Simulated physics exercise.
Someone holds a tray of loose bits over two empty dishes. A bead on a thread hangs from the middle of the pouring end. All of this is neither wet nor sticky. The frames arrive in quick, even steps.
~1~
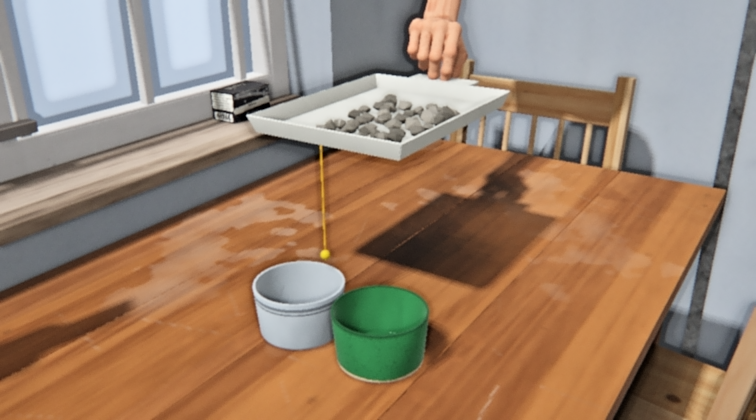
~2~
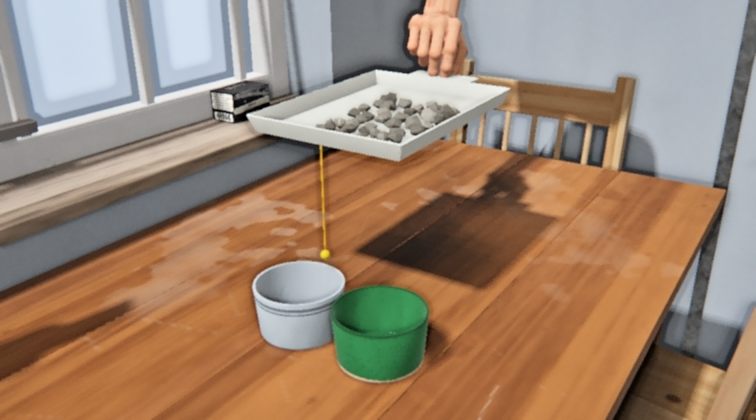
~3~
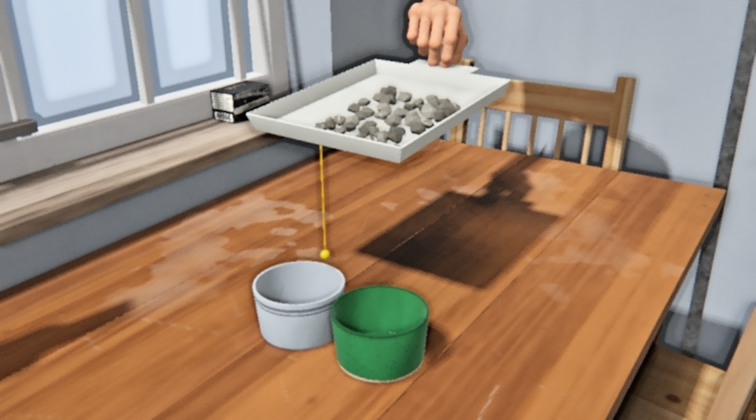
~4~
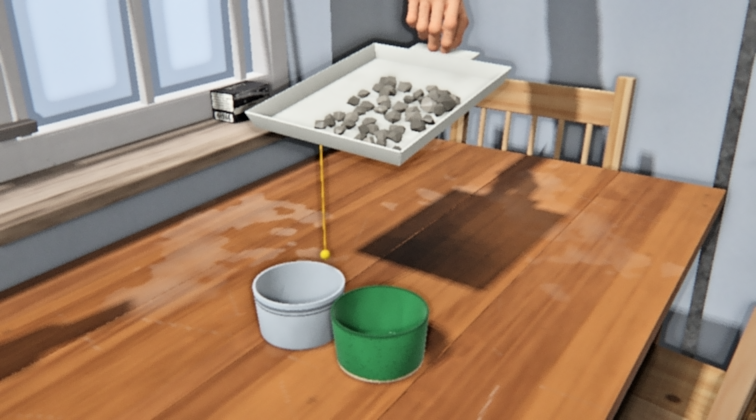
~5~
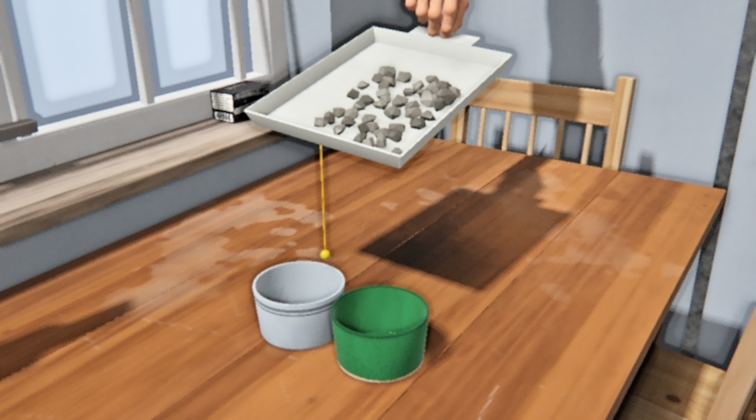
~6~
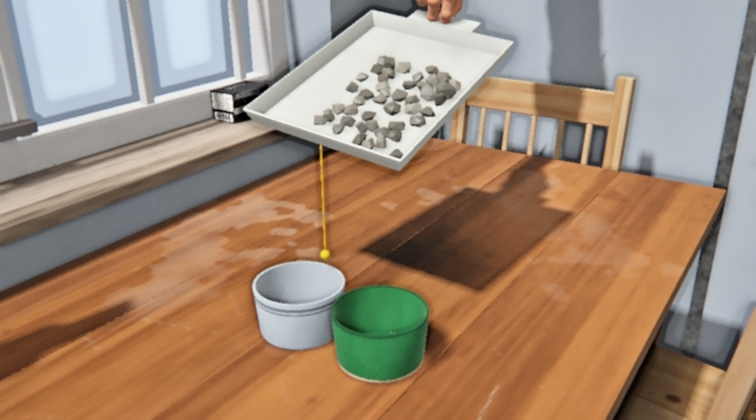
To begin with, a hand holds a white tray of grey gravel almost level above a white dish and a green dish on a wooden table. The hand then steadily tilts the tray, raising its far side while the near right corner dips slightly, and the gravel stays on the tray.
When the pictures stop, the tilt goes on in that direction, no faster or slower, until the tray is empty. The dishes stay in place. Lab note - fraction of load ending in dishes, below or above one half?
I expect the catch to be a majority.
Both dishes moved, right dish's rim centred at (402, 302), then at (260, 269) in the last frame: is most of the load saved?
At place one in excess of half; at place two not up to half.
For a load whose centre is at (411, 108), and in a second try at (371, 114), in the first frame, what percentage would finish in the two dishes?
First case: Around 80 %; second case: Around 90 %.
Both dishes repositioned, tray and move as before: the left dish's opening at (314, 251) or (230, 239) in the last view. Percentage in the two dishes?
Respectively 20 % and 0 %.
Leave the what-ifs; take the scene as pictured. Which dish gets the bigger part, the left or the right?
The one at right ends up fuller.
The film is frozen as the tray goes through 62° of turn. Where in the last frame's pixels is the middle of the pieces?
Roughly (373, 142).
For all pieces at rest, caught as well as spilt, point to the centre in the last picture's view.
Close to (379, 348) in the last view.
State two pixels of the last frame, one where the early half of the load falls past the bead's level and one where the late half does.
Points: About (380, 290), then about (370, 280).
Soon after the last picture, tray tipped steeply; nearly all on the tray; a small part in the air.
A little later, tray tipped right over; a small part on the tray; about half in the right dish; a small part in the left dish; a small part outside both; about a quarter in the air.
Later still, tray tipped past a quarter turn; most in the right dish; a small part in the left dish; a small part outside both.
At rest, tray tipped past a quarter turn; most in the right dish; a small part in the left dish; a small part outside both.
